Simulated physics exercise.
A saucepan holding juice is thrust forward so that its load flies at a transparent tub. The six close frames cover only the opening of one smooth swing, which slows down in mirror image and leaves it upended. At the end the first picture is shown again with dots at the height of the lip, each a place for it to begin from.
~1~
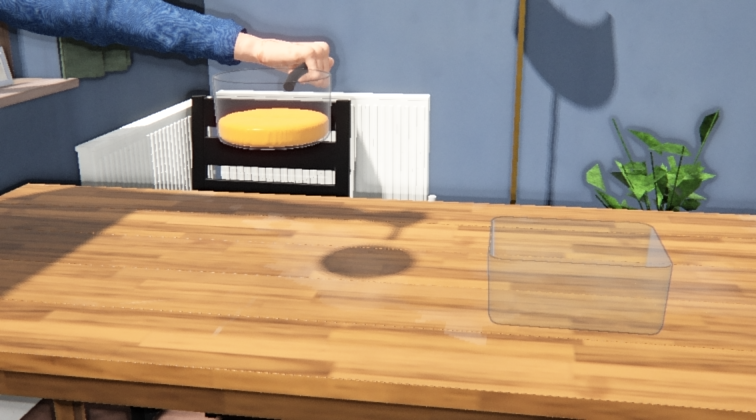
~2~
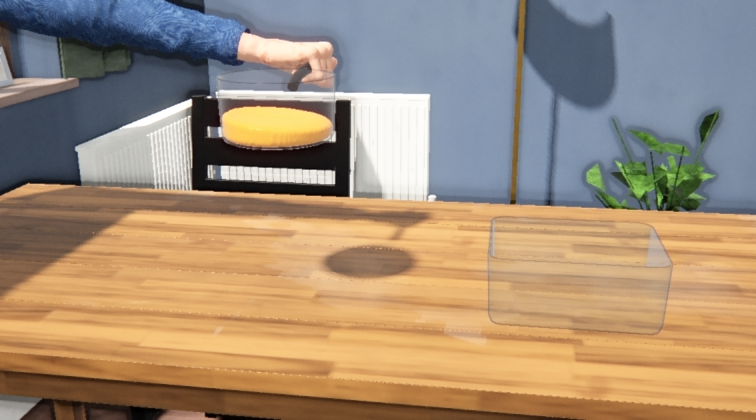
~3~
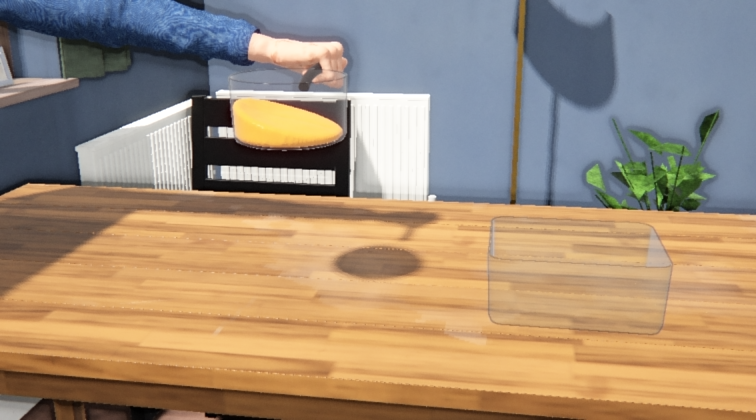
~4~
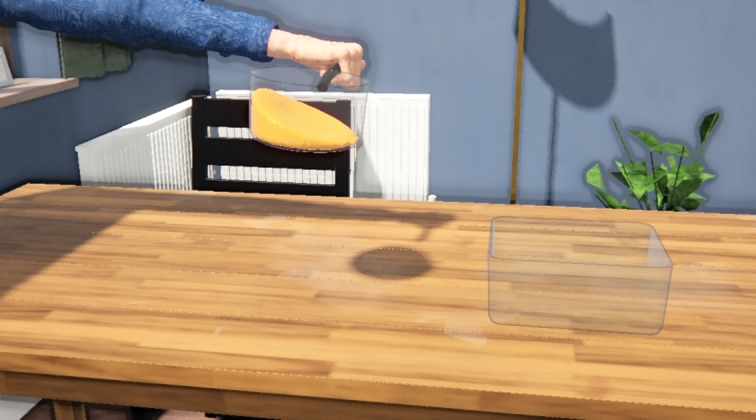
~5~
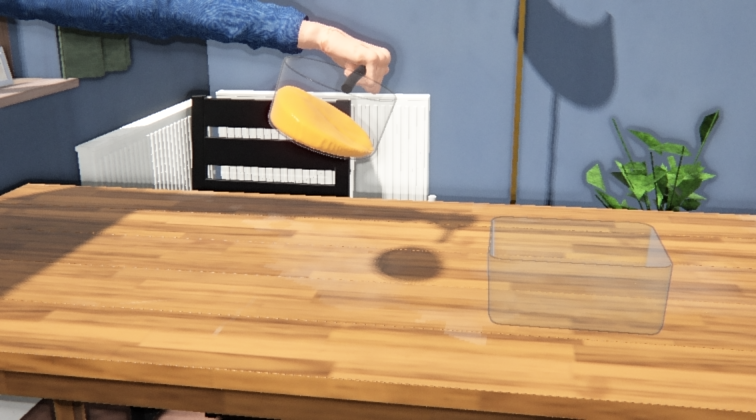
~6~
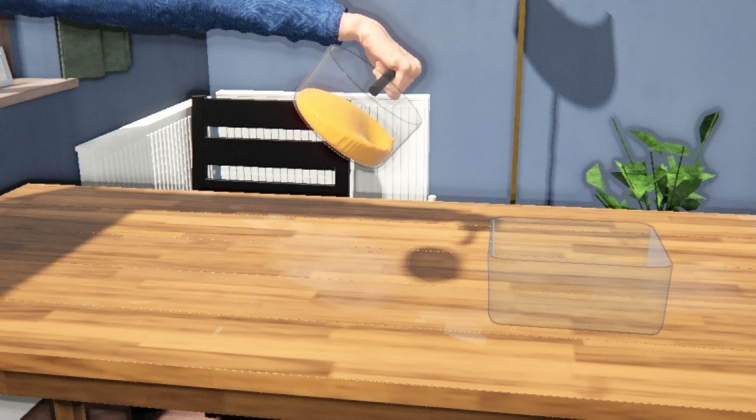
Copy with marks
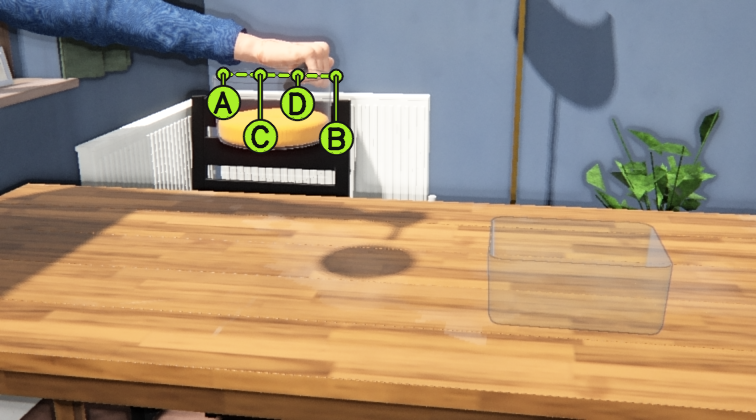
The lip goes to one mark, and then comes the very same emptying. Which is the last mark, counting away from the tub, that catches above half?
D will do.
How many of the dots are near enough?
Two of the four.
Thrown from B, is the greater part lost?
No, that is safe.
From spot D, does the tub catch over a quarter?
Yes, it does.
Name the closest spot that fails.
That is spot C.
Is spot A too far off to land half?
Yes.
On the marked copy, A at (223, 74); B at (336, 76); C at (260, 74); D at (297, 75).
With A, about 7 % lands in the tub, 91 % falls short and 3 % goes beside or beyond.
With B, about 78 % lands in the tub, 14 % falls short and 9 % goes beside or beyond.
With C, about 30 % lands in the tub, 62 % falls short and 8 % goes beside or beyond.
With D, about 62 % lands in the tub, 23 % falls short and 15 % goes beside or beyond.
